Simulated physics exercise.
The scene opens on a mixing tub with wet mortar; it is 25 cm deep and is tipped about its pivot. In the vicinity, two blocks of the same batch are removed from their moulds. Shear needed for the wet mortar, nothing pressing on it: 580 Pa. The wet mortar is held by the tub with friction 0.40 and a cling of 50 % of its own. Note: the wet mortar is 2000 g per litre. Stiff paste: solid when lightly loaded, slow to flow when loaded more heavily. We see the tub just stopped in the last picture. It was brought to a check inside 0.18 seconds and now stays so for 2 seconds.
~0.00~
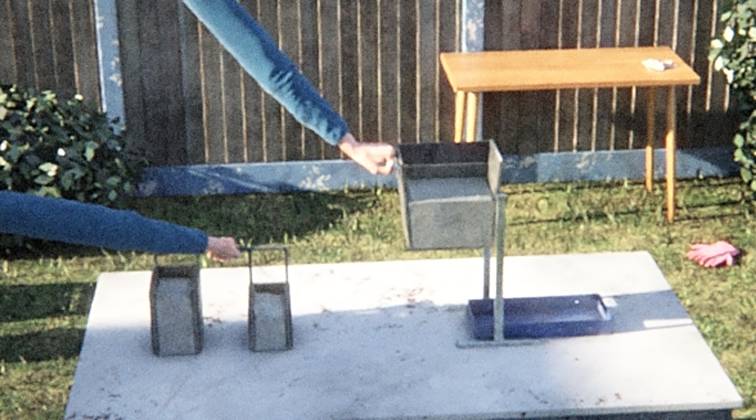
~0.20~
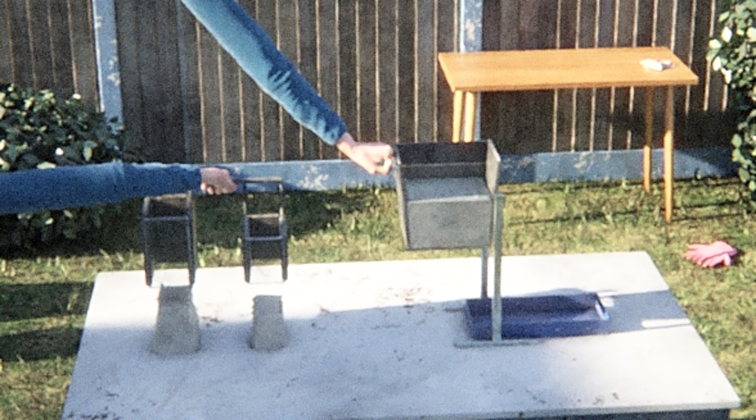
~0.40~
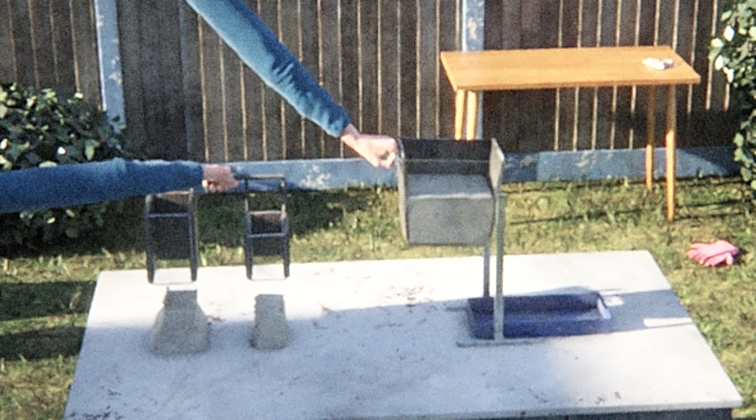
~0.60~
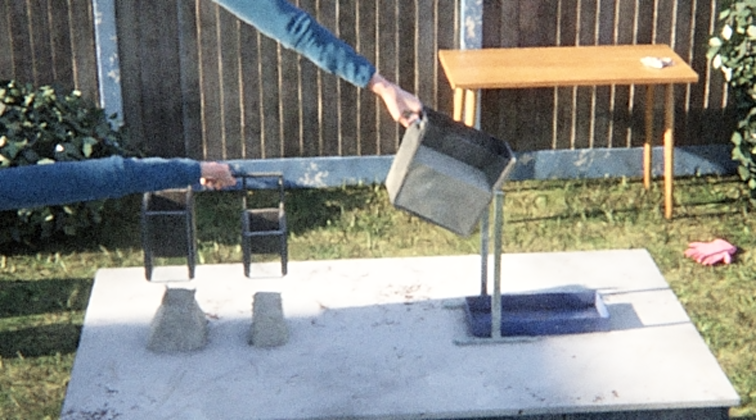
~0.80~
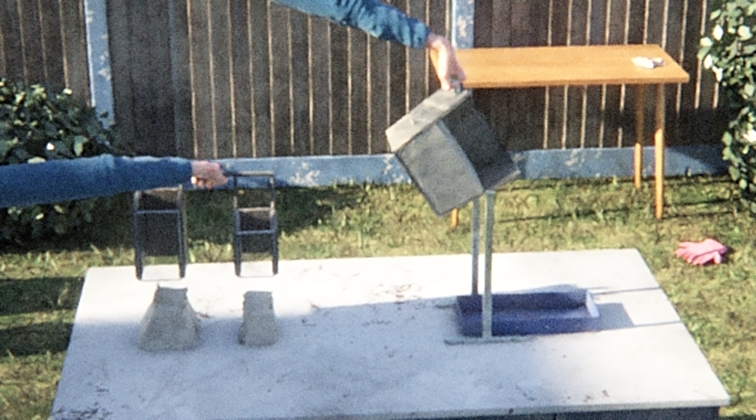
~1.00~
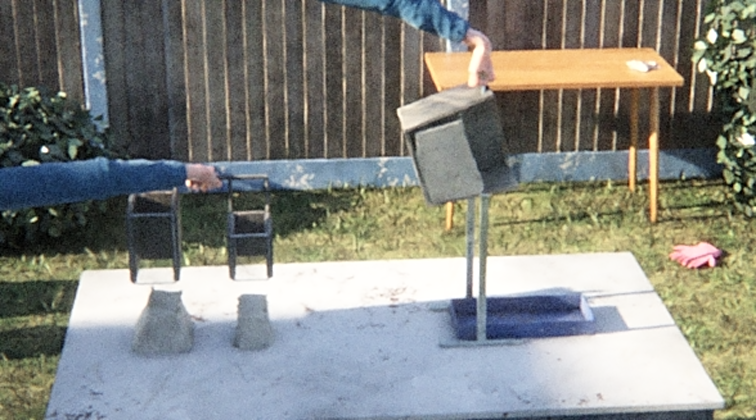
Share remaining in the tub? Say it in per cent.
Close to 100 %.
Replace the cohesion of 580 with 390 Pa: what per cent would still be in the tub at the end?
Roughly 100 per cent.
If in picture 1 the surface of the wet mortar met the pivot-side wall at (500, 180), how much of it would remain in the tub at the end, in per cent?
That gives some 100 %.
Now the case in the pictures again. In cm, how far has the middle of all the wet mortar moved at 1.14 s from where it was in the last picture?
The shift is near 2 cm.
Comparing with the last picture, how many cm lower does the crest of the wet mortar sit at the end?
5 cm or so.
After 1.14 s, the tub is at 74 degrees and holds 100 %.
After 1.31 s, the tub is at 74 degrees and holds 100 %.
After 1.48 s, the tub is at 74 degrees and holds 100 %.
After 1.65 s, the tub is at 74 degrees and holds 100 %.
After 3.00 s, the tub is at 74 degrees and holds 100 %.
